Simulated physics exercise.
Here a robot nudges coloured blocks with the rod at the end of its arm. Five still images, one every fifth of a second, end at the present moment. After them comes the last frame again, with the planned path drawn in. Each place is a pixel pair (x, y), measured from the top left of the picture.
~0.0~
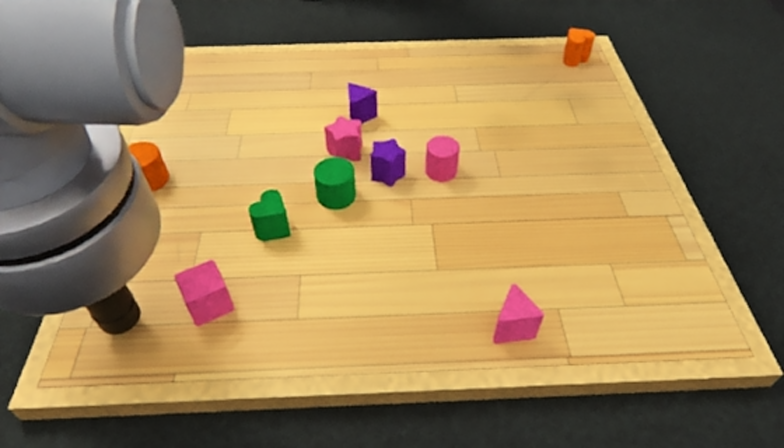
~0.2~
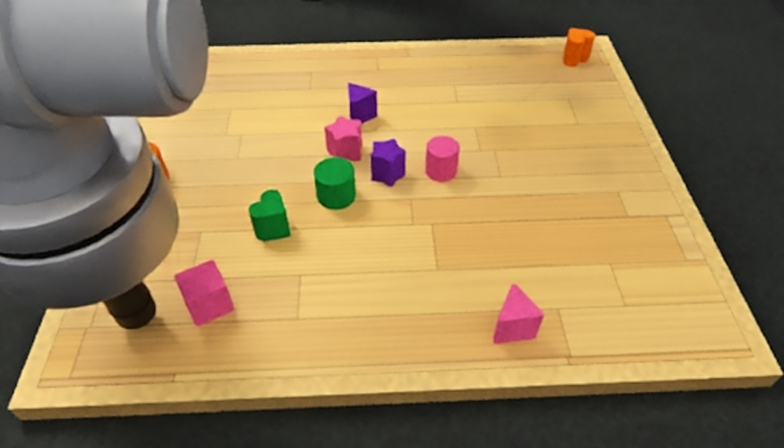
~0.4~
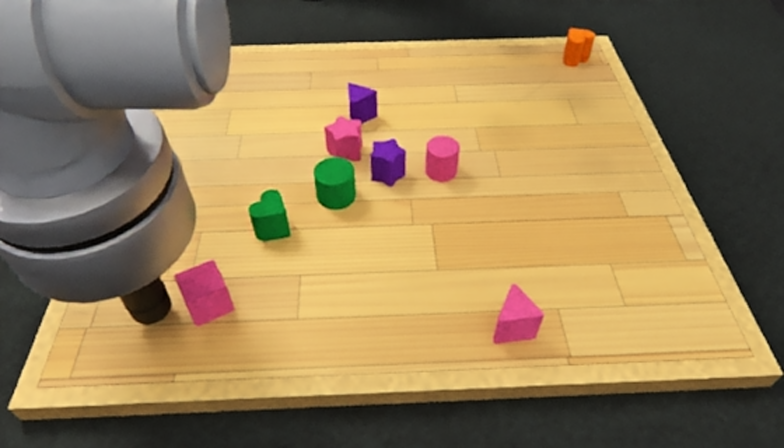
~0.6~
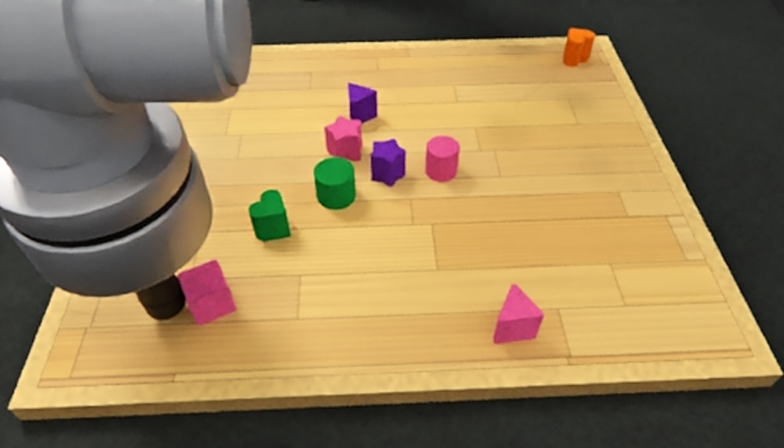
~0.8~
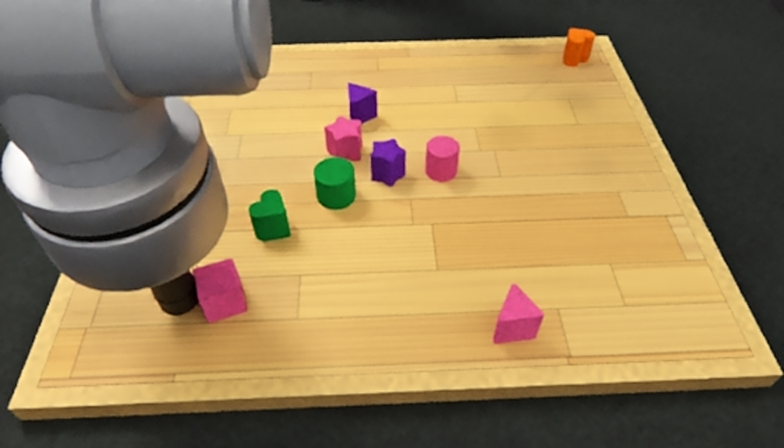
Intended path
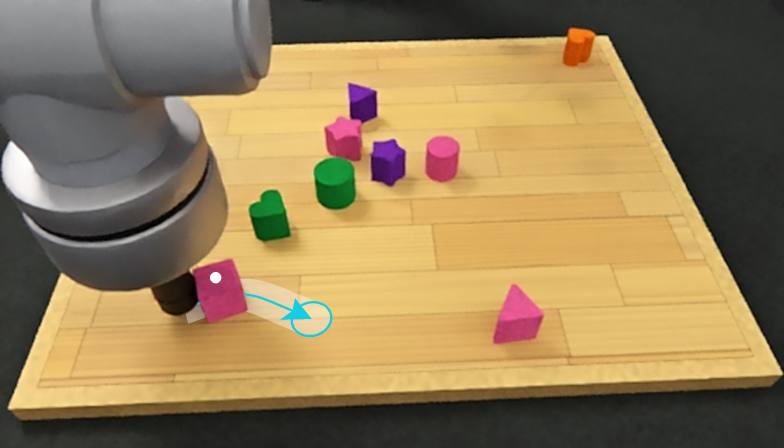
On a wooden board scattered with coloured blocks, a grey robot arm moves its dark rod right, nudging a pink block slightly rightward.
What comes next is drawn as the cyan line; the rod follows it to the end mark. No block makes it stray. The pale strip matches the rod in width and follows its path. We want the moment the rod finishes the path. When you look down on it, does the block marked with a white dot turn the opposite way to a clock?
I believe so.
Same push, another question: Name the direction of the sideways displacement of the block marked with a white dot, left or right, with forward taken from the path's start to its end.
Shifted left.
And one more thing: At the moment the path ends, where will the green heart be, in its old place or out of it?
In the end it has not been moved.
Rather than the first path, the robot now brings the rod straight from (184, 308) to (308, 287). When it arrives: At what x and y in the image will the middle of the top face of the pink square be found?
In the picture, that point is around (344, 265).
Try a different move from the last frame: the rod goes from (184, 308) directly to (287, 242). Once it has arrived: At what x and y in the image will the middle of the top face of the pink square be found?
Around pixel (261, 268).
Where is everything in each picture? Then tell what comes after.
In the first frame, rod's lower end at (121, 319); pink square at (200, 280); green heart at (268, 204).
In the second frame, rod at (137, 314); blocks still.
In the third frame, rod at (152, 309); blocks still.
In the fourth frame, rod at (167, 304); blocks still.
In the fifth frame, rod at (180, 300); pink square at (216, 278); green heart at (268, 204).
Drawn move, from (184, 308) via (230, 295) and (272, 302), ending at (311, 319); the dot is on the pink square.
The first path, step by step. One third of the way, rod at (229, 286); pink square at (264, 271), turned 25° clockwise.
Two thirds of the way, rod at (271, 294); pink square at (308, 273).
At the end, rod at (310, 311); pink square at (340, 273), turned 25° anticlockwise; green heart still.
